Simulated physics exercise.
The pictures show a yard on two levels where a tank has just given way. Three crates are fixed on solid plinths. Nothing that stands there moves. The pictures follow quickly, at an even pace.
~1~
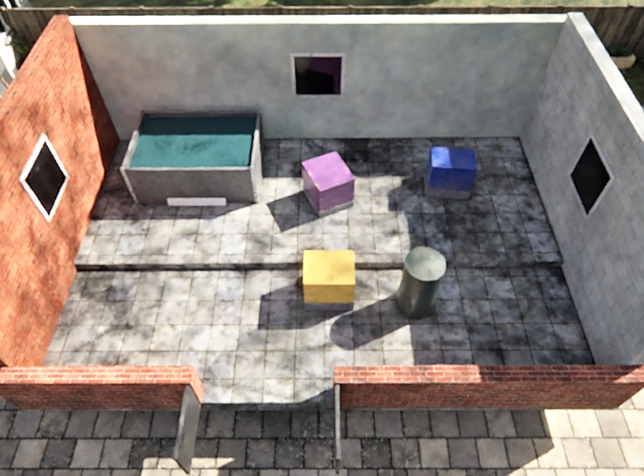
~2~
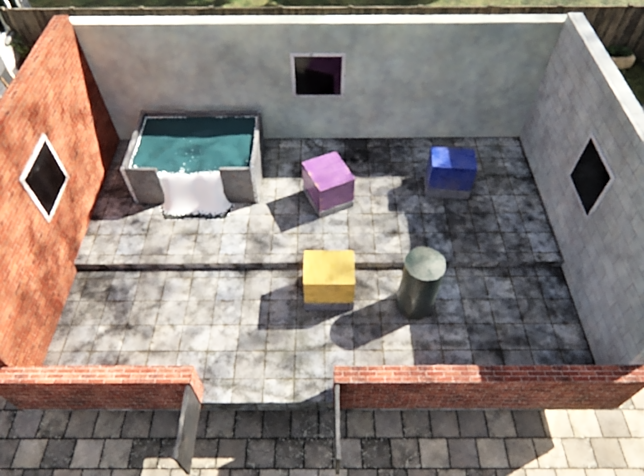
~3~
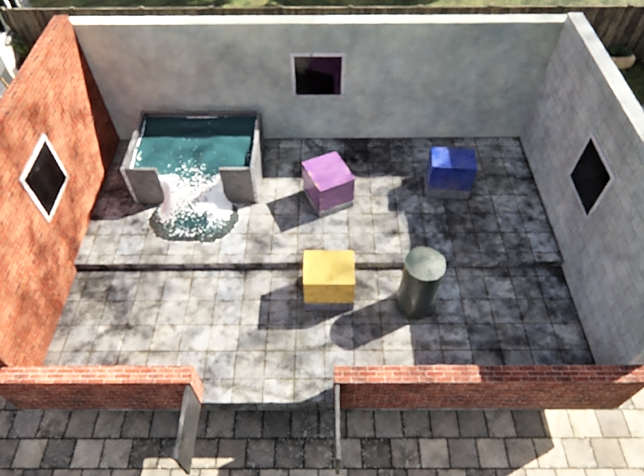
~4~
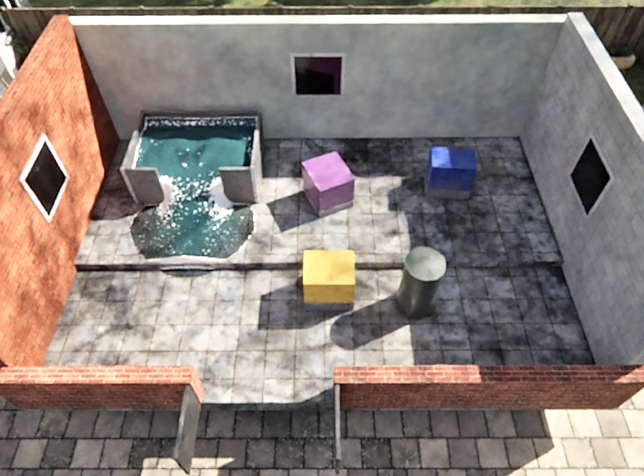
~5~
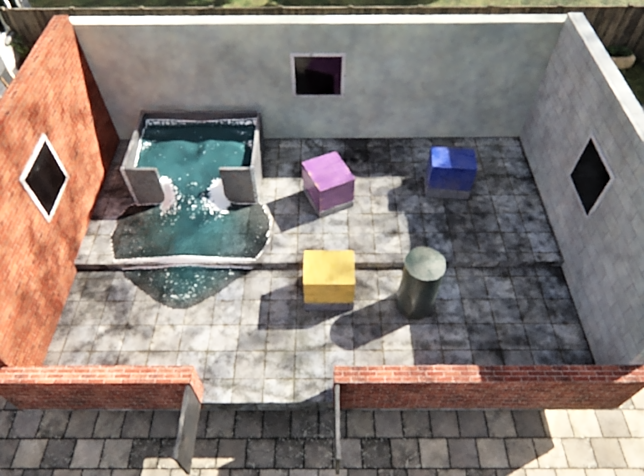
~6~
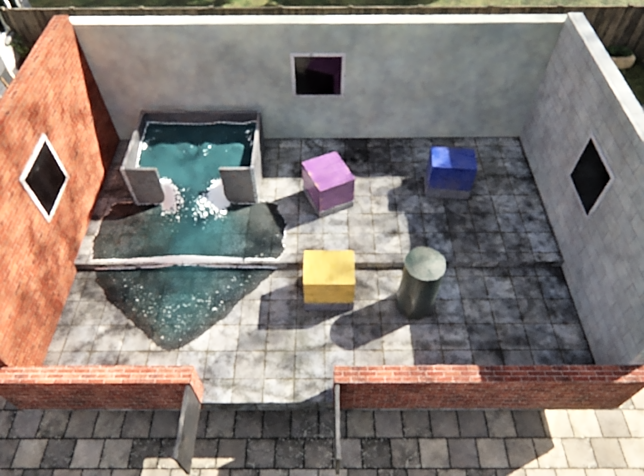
A paved, two-level yard walled in brick and grey concrete is seen from high up by a camera that stays still. A grey tank of teal water stands at the back left, with purple and blue blocks to its right and a yellow block and grey-green cylinder nearer the centre. The tank's front opens, and foaming water pours out, spreads across the upper paving, crosses the step and fans over the lower level.
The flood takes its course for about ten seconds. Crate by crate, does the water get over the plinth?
One by one: The purple crate keeps dry; the yellow crate keeps dry; the blue crate keeps dry.
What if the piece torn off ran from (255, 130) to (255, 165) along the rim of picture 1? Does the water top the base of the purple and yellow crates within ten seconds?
In short: Purple gets wet; yellow is topped.
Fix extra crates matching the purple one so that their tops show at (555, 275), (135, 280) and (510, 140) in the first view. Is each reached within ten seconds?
In that order: Remains dry, is wetted, is spared.
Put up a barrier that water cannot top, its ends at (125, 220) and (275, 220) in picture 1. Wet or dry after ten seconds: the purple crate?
Then: Purple ends up wet.
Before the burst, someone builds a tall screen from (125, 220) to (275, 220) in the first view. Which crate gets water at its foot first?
First comes the purple one.
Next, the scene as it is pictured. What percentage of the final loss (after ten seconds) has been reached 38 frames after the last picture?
Roughly 75 per cent.
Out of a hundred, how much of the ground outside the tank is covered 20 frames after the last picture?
I make it 35 per cent.
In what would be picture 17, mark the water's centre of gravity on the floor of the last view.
At about (182, 239).
A moment on, water covers 35 % of the floor; the purple crate water round its plinth, the yellow crate water round its plinth, the blue crate not reached.
Next, water covers 35 % of the floor; the purple crate water round its plinth, the yellow crate water round its plinth, the blue crate not reached.
Then, water covers 35 % of the floor; the purple crate water round its plinth, the yellow crate water round its plinth, the blue crate not reached.
Later, water covers 50 % of the floor; the purple crate water round its plinth, the yellow crate water round its plinth, the blue crate not reached.
In the end, water covers 55 % of the floor; the purple crate stayed above the water, the yellow crate stayed above the water, the blue crate stayed above the water.
